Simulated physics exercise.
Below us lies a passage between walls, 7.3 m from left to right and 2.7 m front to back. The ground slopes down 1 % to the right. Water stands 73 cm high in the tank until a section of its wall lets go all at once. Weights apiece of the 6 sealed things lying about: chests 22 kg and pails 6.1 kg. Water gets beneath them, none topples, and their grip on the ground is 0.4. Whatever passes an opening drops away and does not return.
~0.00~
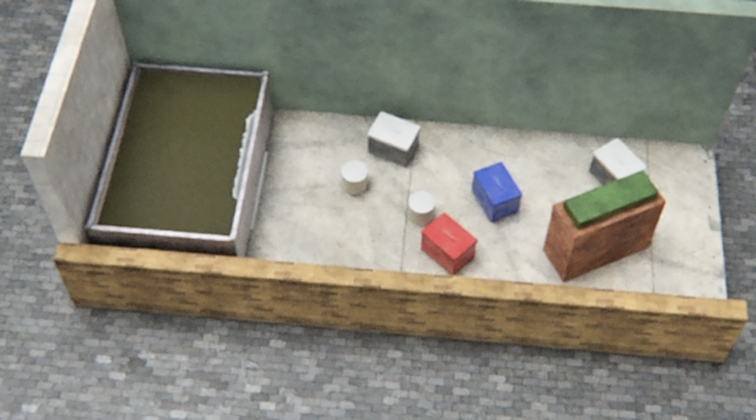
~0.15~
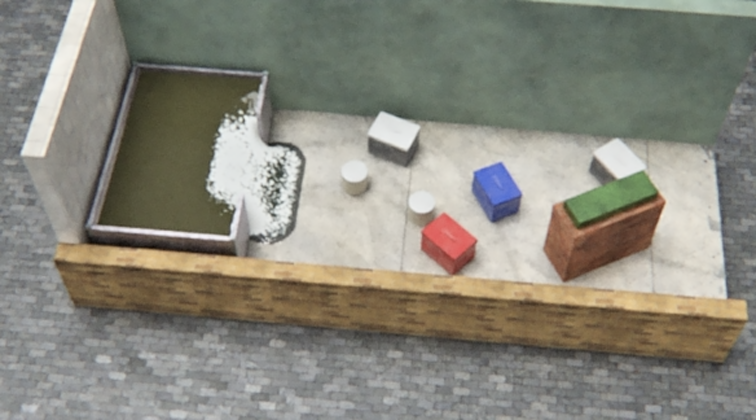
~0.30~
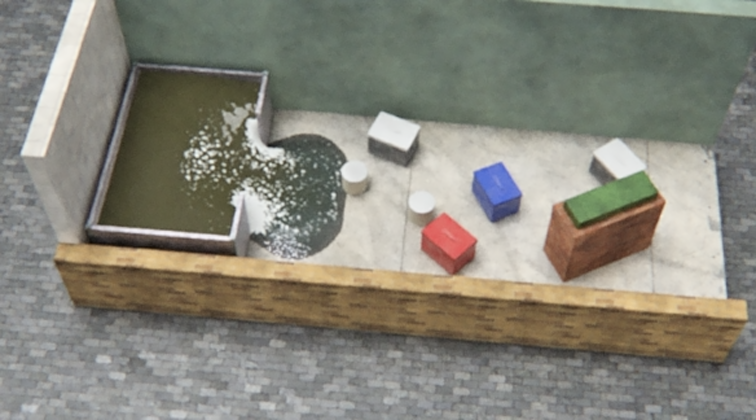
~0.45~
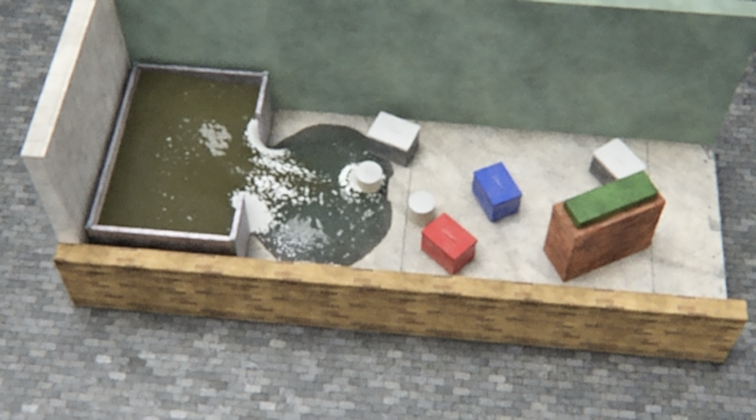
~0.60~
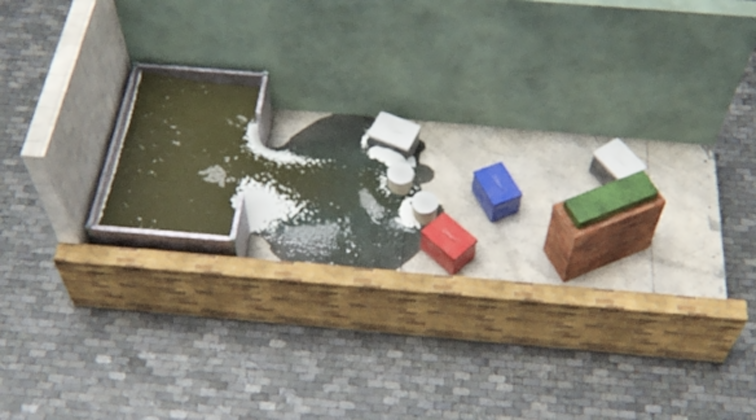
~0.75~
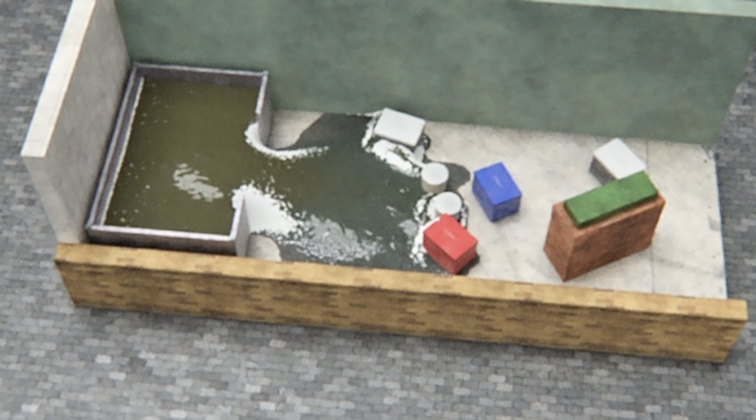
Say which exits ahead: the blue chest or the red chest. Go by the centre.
First out is the blue one.
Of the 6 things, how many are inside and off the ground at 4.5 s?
0 of them.
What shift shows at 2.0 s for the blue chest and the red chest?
Roughly 200 and 120 cm by then.
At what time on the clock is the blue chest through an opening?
At about 2.5 s.
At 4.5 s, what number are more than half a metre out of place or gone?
By then 6.
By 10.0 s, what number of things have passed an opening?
5 of them.
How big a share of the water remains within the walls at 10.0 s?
Some 38 per cent remains.
After 2.0 s the blue chest is near (656, 166), 2.0 m from its start, aground; the red chest is near (554, 265), 1.3 m from its start, afloat; 0 of 6 are out; 4 afloat.
After 4.5 s the blue chest has gone out (at 2.4 s); the red chest is near (553, 269), 1.3 m from its start, aground; 5 of 6 are out; 0 afloat.
After 7.0 s the blue chest has gone out (at 2.4 s); the red chest is near (552, 272), 1.3 m from its start, aground; 5 of 6 are out; 0 afloat.
After 10.0 s the blue chest has gone out (at 2.4 s); the red chest is near (552, 271), 1.3 m from its start, aground; 5 of 6 are out; 0 afloat.
